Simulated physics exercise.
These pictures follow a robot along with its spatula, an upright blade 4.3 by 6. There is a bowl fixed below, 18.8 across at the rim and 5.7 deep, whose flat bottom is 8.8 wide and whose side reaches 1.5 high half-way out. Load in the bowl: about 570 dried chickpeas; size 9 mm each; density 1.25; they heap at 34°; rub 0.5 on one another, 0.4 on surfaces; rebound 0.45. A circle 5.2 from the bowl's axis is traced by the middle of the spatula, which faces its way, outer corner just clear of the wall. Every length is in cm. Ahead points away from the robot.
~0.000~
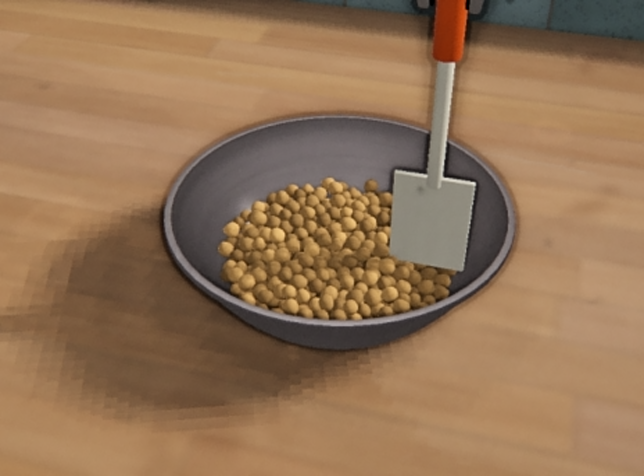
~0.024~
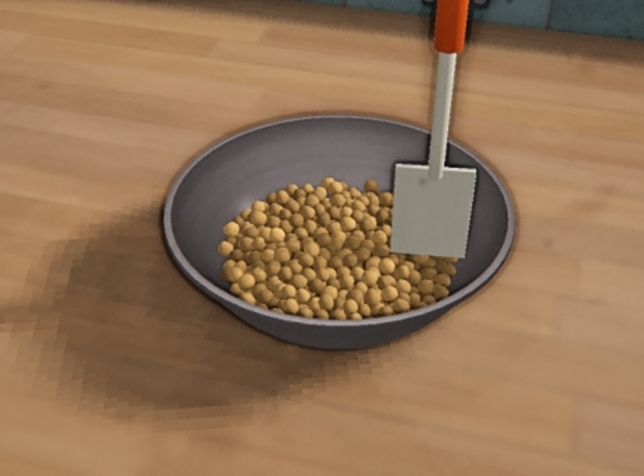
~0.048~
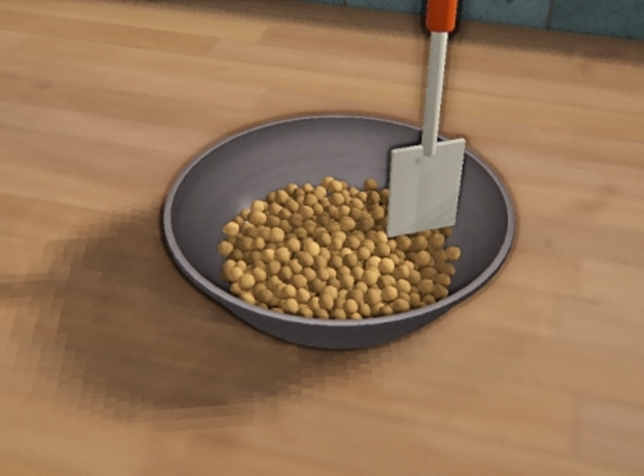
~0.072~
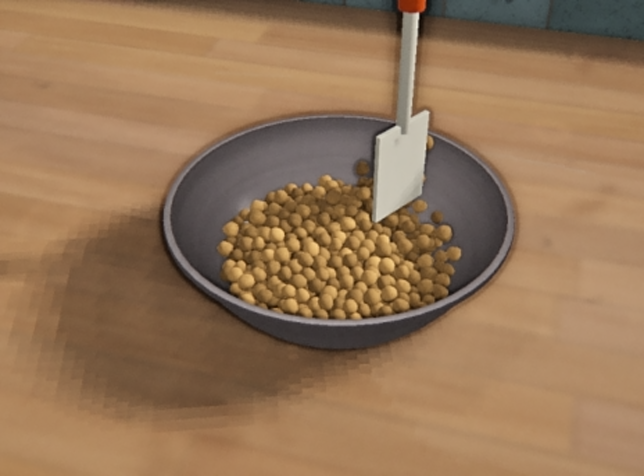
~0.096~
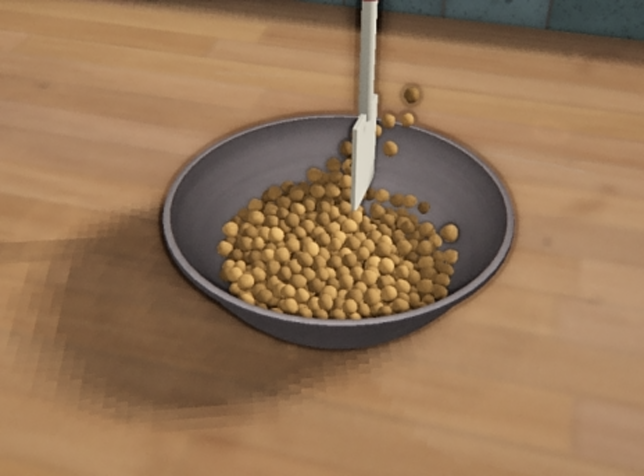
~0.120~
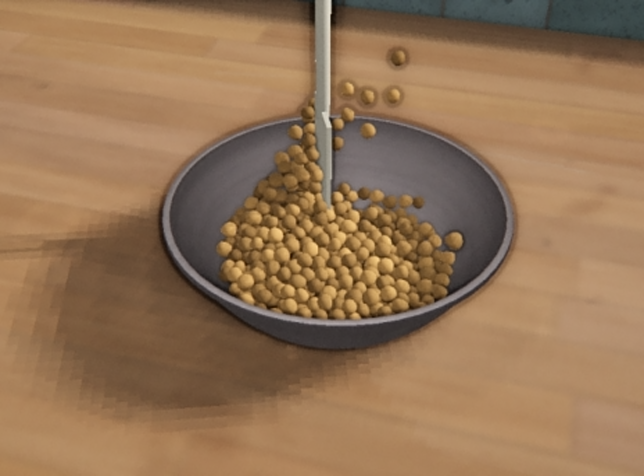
The clip shows an upright spatula with an orange handle sweeping from the right side of a gray bowl of chickpeas toward the back and leftward, turning edge-on as chickpeas pile against it and a few rise above the rim.
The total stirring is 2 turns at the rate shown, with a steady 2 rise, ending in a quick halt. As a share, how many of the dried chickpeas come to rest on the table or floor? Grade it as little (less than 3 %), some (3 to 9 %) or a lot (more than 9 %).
Grade: A lot, more than 9 %.
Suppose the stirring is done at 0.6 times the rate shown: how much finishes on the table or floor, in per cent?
Roughly 5 per cent.
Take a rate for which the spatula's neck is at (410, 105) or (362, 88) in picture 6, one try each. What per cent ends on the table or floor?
So, roughly 5 percent the first time and 10 percent the second.
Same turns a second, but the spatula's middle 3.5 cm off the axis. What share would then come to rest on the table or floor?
Then about 25 per cent.
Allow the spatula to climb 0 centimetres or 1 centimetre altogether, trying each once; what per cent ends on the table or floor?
Estimates: 40 % and 20 %.
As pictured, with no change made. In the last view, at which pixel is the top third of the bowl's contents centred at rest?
Estimated centre: (334, 260).
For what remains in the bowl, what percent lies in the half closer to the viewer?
Close to 55 in a hundred.
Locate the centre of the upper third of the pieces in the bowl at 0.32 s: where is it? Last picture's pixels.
The top third is centred near (348, 262) in the last picture.
After 0.32 s, 348° round, highest piece 11 above the table; 505 in the bowl, 24 on the table or floor, 41 in flight or on the tool.
After 0.52 s, 221° round, highest piece 6 above the table; 495 in the bowl, 74 on the table or floor, 1 in flight or on the tool.
After 0.82 s, 0° round, highest piece 4 above the table; 495 in the bowl, 75 on the table or floor.
After 1.52 s, 0° round, highest piece 4 above the table; 495 in the bowl, 75 on the table or floor.
At rest, 495 in the bowl, 75 on the table or floor. That is 13 % on the table or floor.
